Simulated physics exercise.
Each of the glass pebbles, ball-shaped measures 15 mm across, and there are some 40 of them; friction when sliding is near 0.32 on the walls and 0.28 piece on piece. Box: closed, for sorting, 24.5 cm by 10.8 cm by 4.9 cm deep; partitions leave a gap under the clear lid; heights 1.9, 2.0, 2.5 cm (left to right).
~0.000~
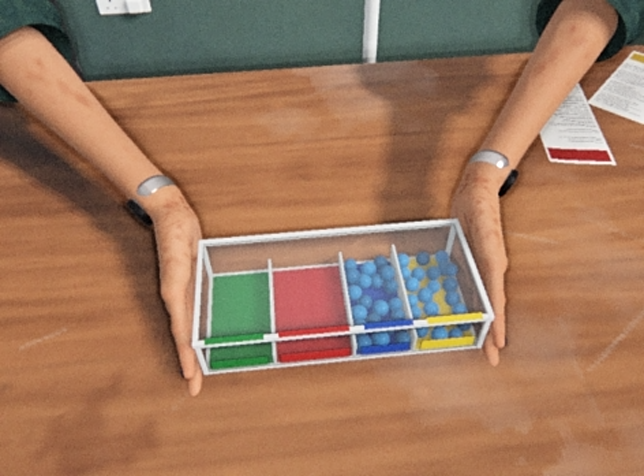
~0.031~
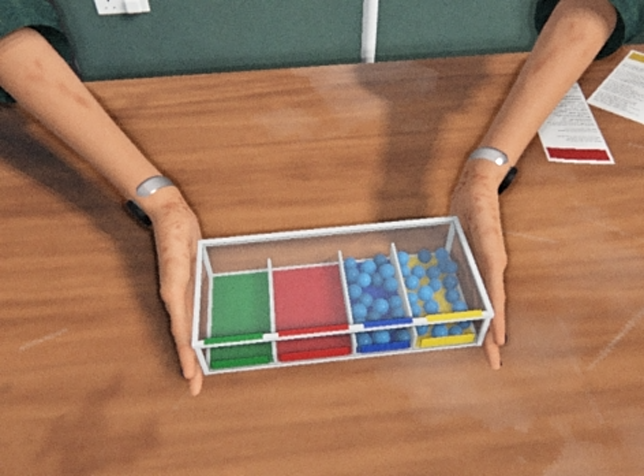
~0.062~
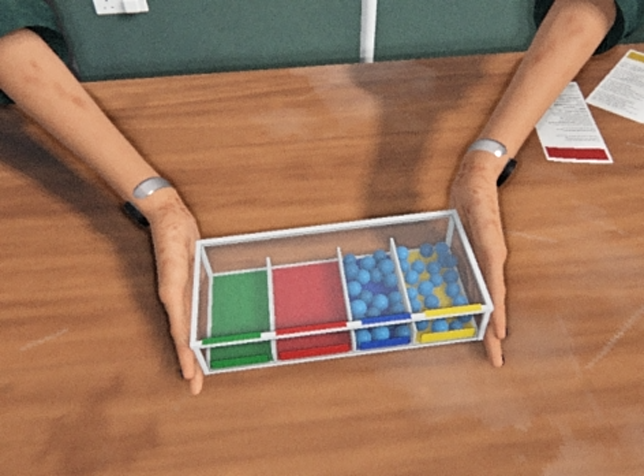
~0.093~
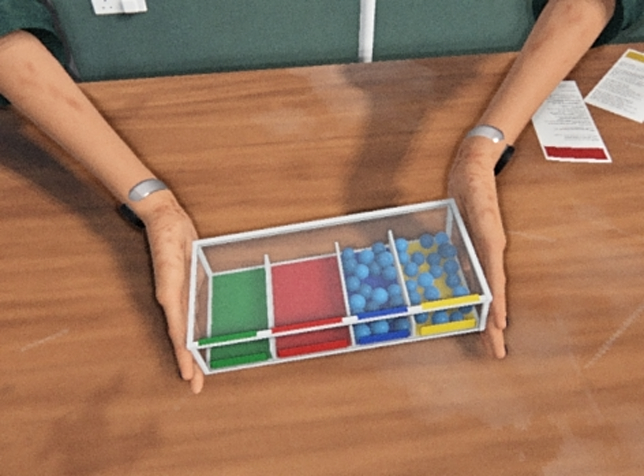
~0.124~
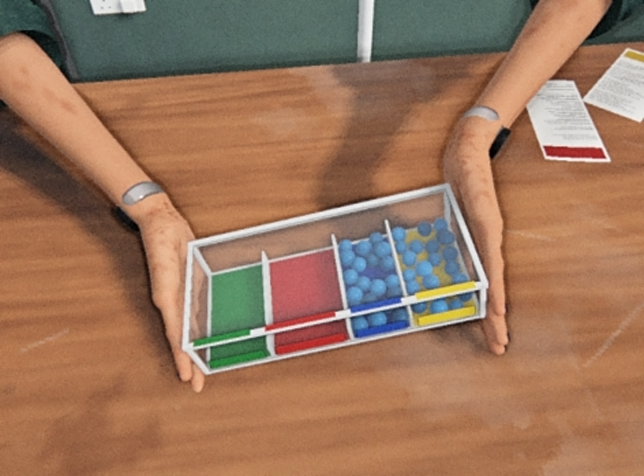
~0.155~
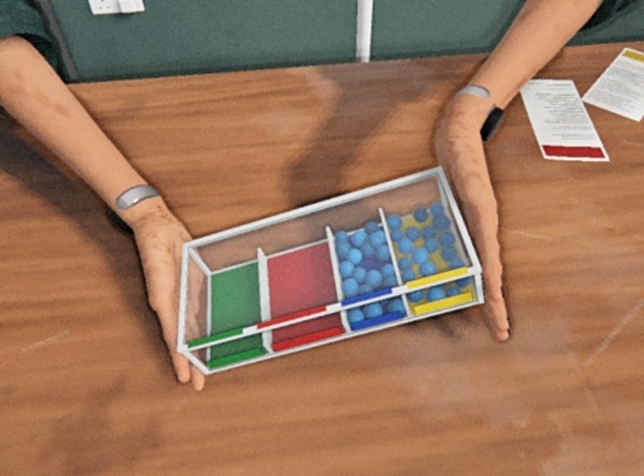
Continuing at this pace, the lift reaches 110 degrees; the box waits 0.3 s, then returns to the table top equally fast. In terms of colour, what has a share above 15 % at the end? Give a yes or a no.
Red - no; blue - no; green - yes; yellow - no.
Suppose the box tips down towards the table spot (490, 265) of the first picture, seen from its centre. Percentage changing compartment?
Near 40 percent, give or take.
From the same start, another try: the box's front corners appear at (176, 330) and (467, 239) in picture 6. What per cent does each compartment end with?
The compartments end with red 5 per cent, blue 0 per cent, green 95 per cent and yellow 0 per cent.
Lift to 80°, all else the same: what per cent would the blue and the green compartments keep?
The blue compartment would hold 25 per cent, the green one 65 per cent.
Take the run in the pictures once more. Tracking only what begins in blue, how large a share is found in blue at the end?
Around 0 percent stays put.
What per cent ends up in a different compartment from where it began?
Share changed: Approx. 100 %.
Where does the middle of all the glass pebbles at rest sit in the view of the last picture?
I'd say roughly (235, 314).
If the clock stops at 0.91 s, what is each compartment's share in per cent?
The split is red at 20, blue at 35, green at 40 and yellow at 5 per cent.
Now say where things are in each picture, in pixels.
In the first frame, box tilt 0 degrees, front corners at (198, 343) and (488, 315); blue 50 %, yellow 50 %.
In the second frame, box tilt 1 degrees, front corners at (197, 343) and (487, 313).
In the third frame, box tilt 3 degrees, front corners at (196, 343) and (487, 306).
In the fourth frame, box tilt 6 degrees, front corners at (193, 344) and (485, 297), lowest corner left front.
In the fifth frame, box tilt 11 degrees, front corners at (188, 345) and (481, 283), lowest corner left front.
In the sixth frame, box tilt 16 degrees, front corners at (183, 347) and (474, 268), lowest corner left front; blue 50 %, yellow 50 %. Its pace works out near 170 degrees a second.
After 0.91 s, tilt 110 degrees; red 20 %, blue 35 %, green 40 %, yellow 5 %.
After 1.41 s, tilt 61 degrees; green 100 %.
Then, at 1.98 s, tilt 0 degrees; green 100 %.
At rest (2.6 s), red 0 %, blue 0 %, green 100 %, yellow 0 %.
